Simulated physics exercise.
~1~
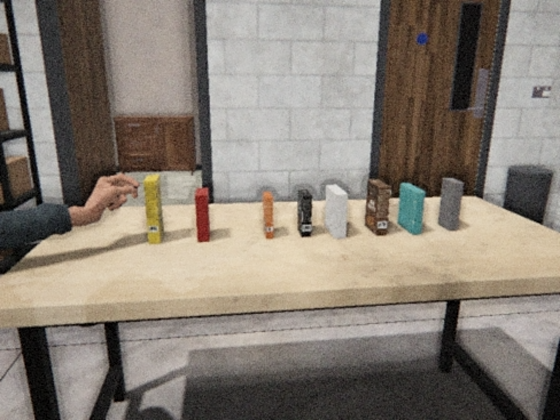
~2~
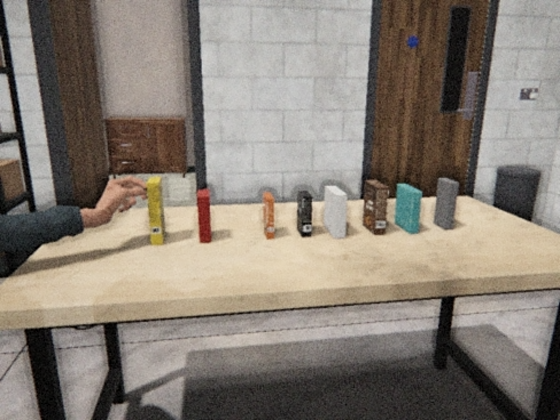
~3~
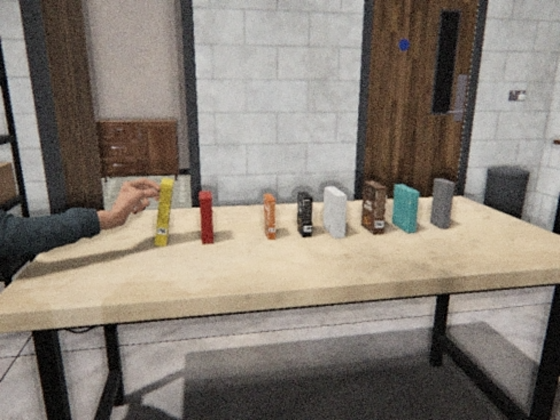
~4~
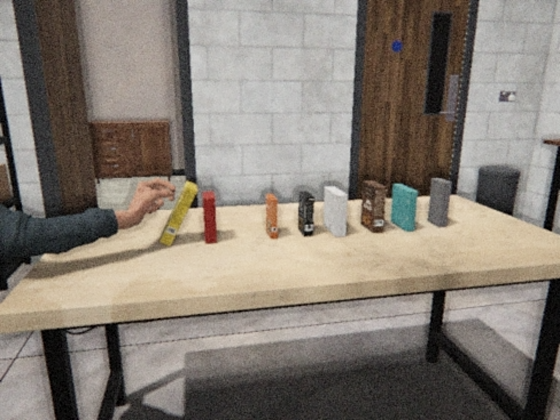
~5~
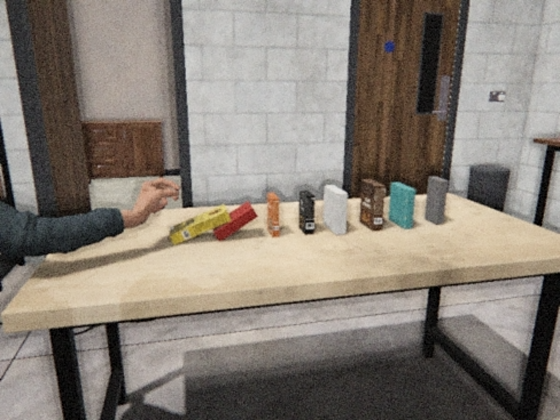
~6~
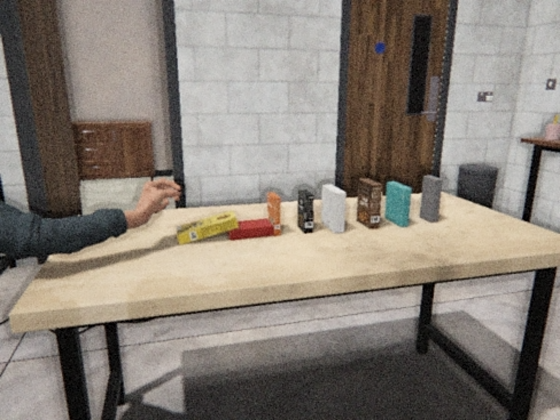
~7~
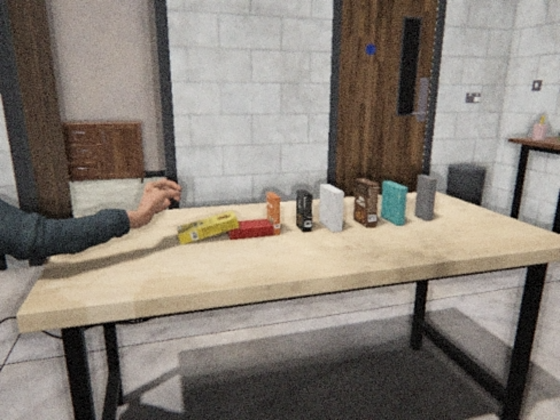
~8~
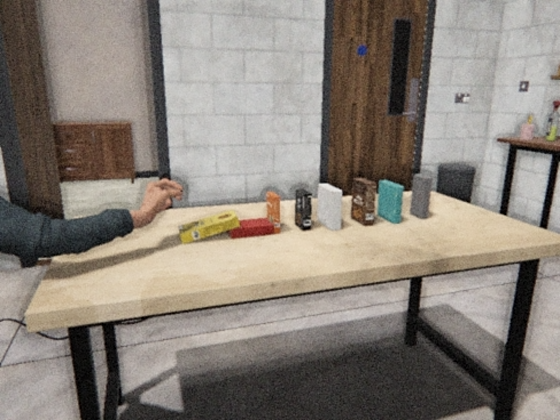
A hand tips the yellow packet into the red board; both fall, the rest stay standing.
